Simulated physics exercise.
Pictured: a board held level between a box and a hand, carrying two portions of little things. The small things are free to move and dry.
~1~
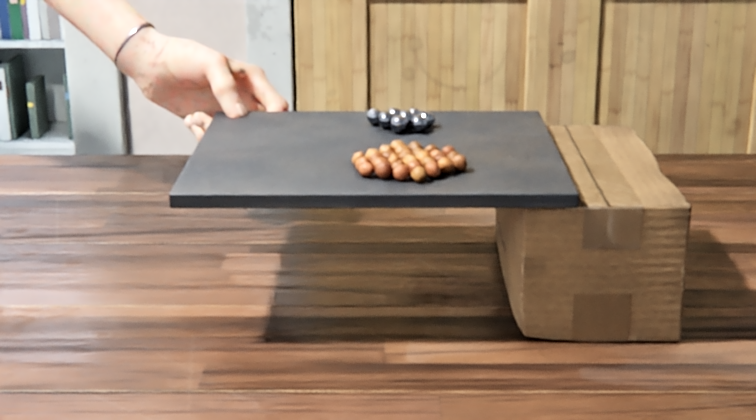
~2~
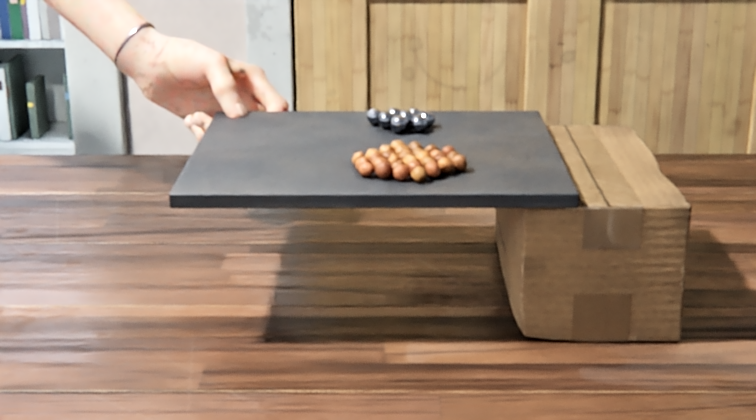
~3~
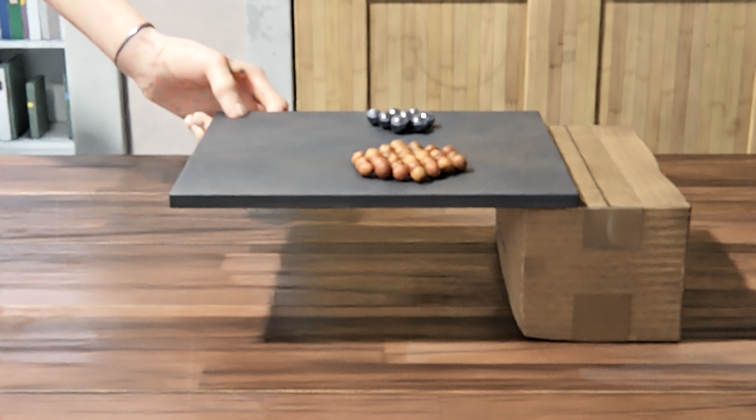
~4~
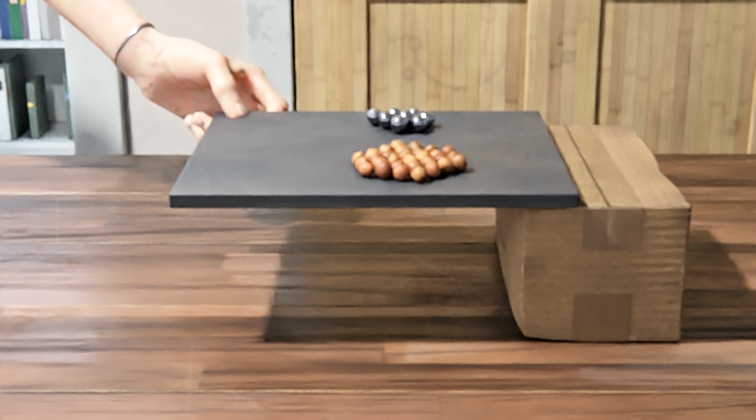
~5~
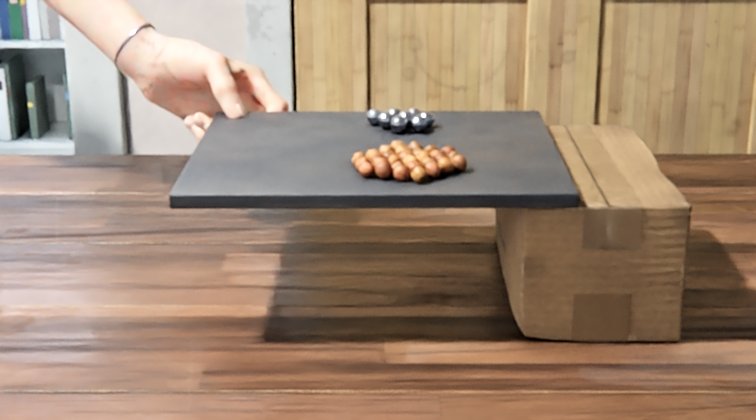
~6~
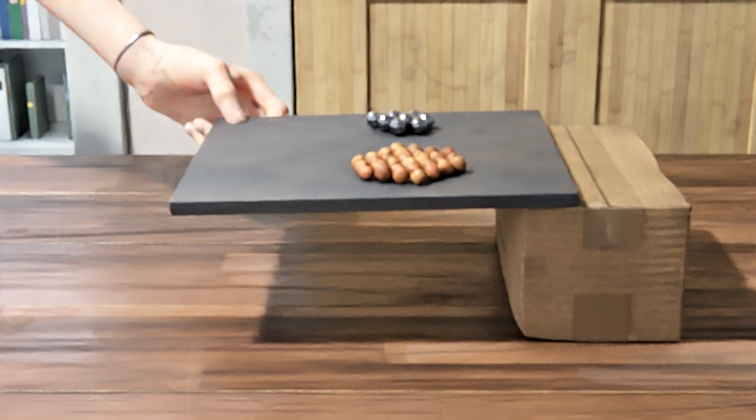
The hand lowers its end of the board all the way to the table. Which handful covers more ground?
I'd say the back-end one ends up ahead of the other.
Then, 0.27 s on from there, board sloping at 9°; near handful the whole lot still on the board; far handful the whole lot still on the board.
Then, 0.61 s on from there, board sloping at 21°; near handful the whole lot still on the board; far handful the whole lot still on the board.
Then, 0.97 s on from there, board resting at 25°; near handful mostly less than half a board's length out; far handful mostly up to a board's length out.
In the end, board resting at 25°; near handful mostly up to a board's length out; far handful mostly more than two board lengths out, the bulk gone off the table; the far handful has gone farther.
